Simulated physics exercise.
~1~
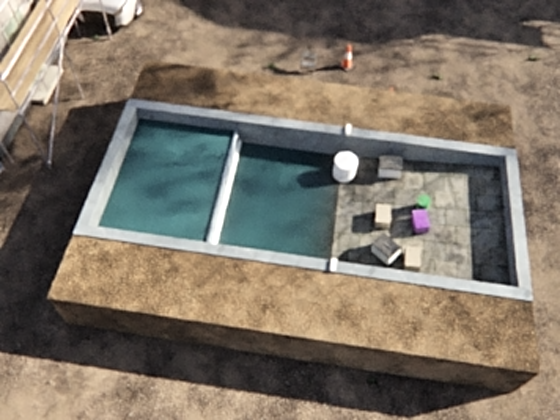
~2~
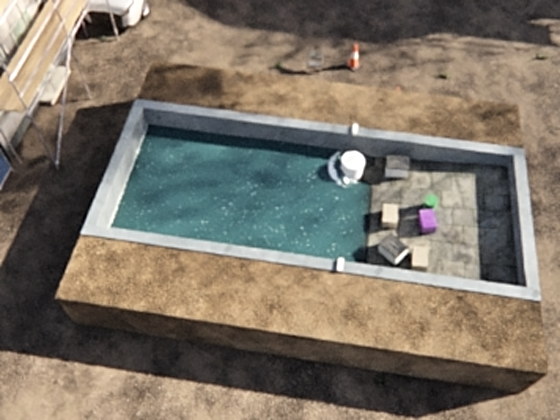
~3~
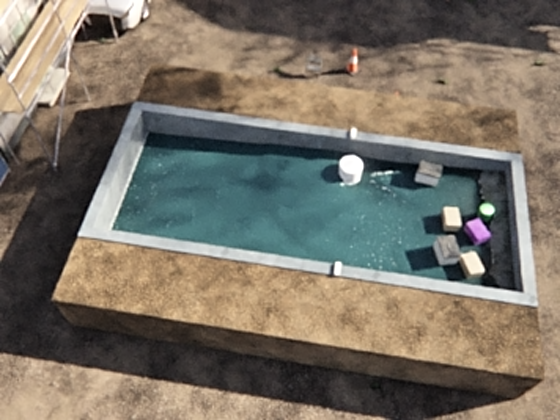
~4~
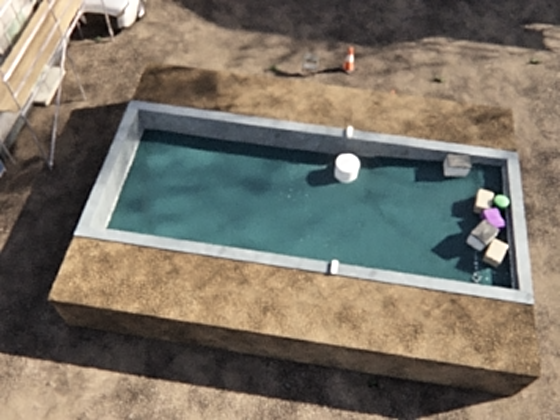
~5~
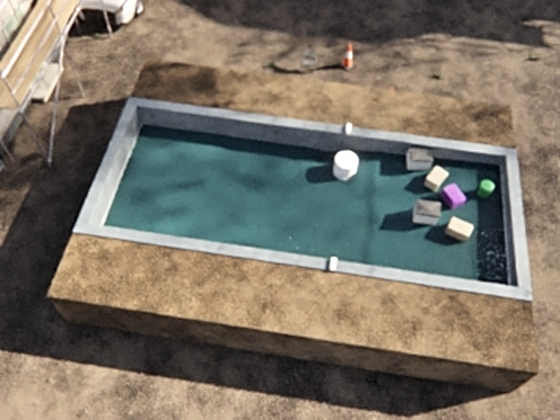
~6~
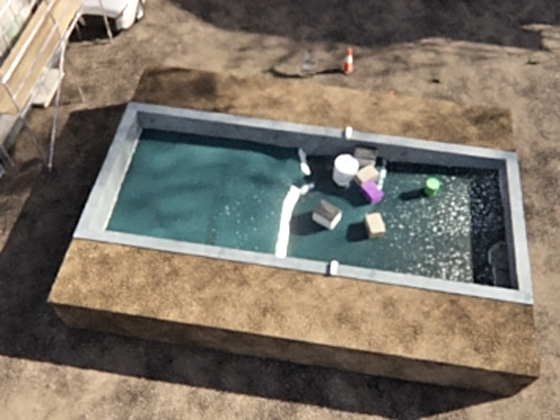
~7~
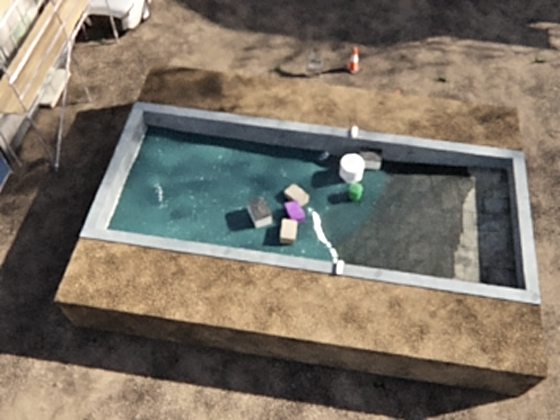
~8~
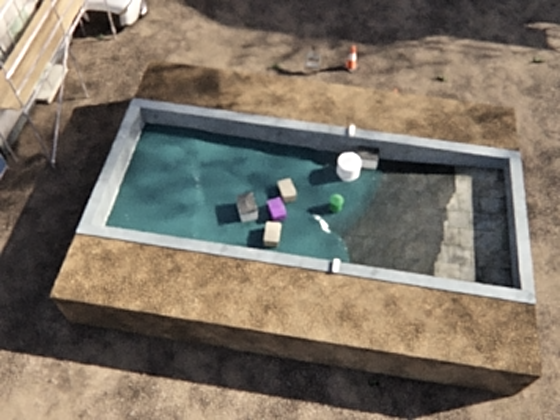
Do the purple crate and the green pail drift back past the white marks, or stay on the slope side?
Both drift back past the white marks, with the purple crate well to the left and the green pail only just beyond them.
